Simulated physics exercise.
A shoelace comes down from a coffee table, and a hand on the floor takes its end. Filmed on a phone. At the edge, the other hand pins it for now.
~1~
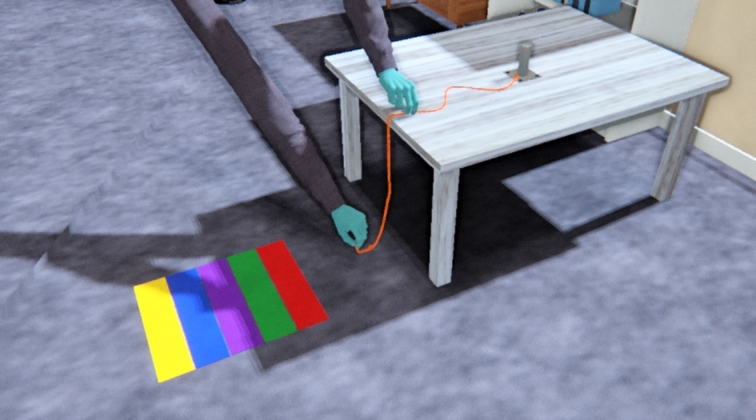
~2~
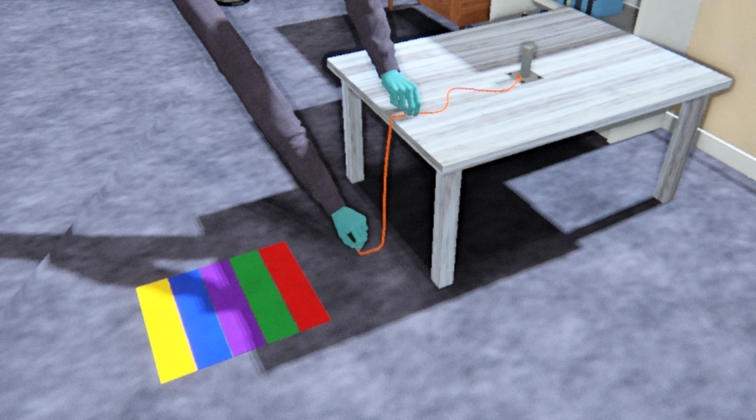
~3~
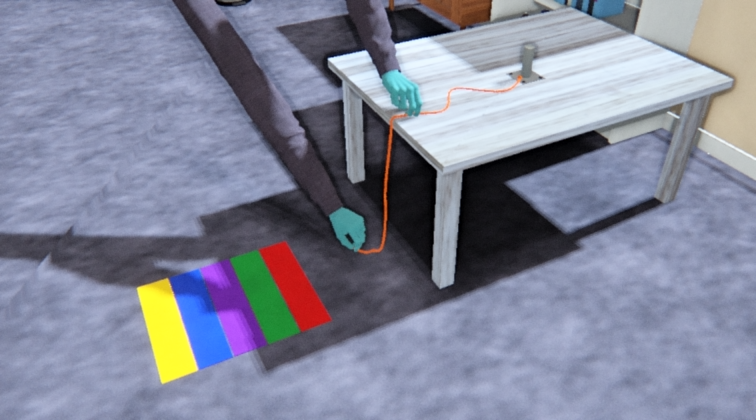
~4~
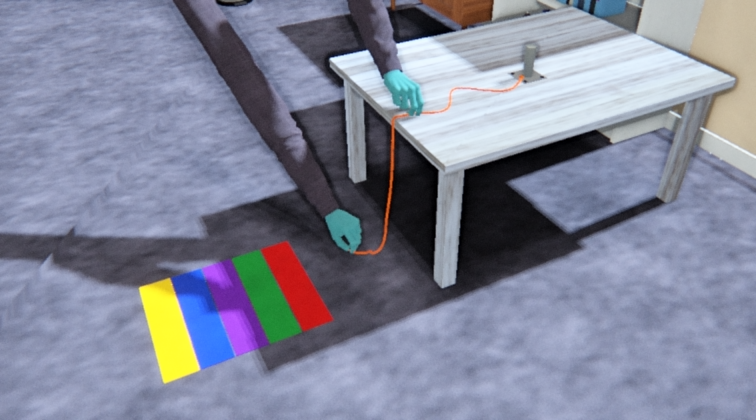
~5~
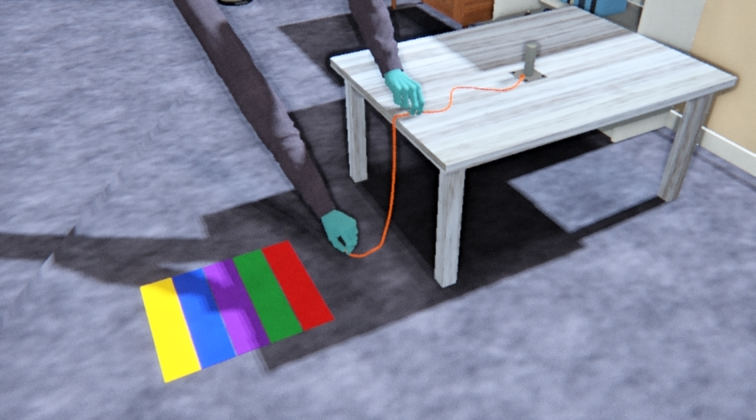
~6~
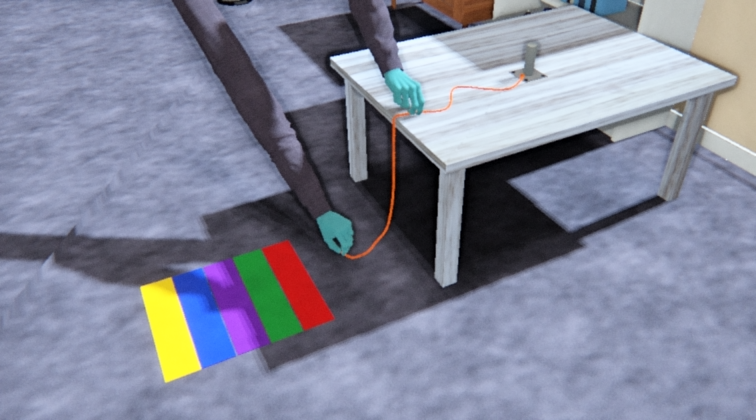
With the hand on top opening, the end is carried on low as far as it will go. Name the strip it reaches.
The purple strip.
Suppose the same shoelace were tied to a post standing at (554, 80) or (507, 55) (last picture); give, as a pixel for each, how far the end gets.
Approximate pixels: (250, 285); (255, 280).
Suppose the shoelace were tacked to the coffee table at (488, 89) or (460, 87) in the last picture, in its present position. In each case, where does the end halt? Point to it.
Approximately (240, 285), then (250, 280).
Soon after, end near (281, 273); over red.
After that, end near (250, 283); over green.
At the stop, end near (231, 289); over purple. The purple one.
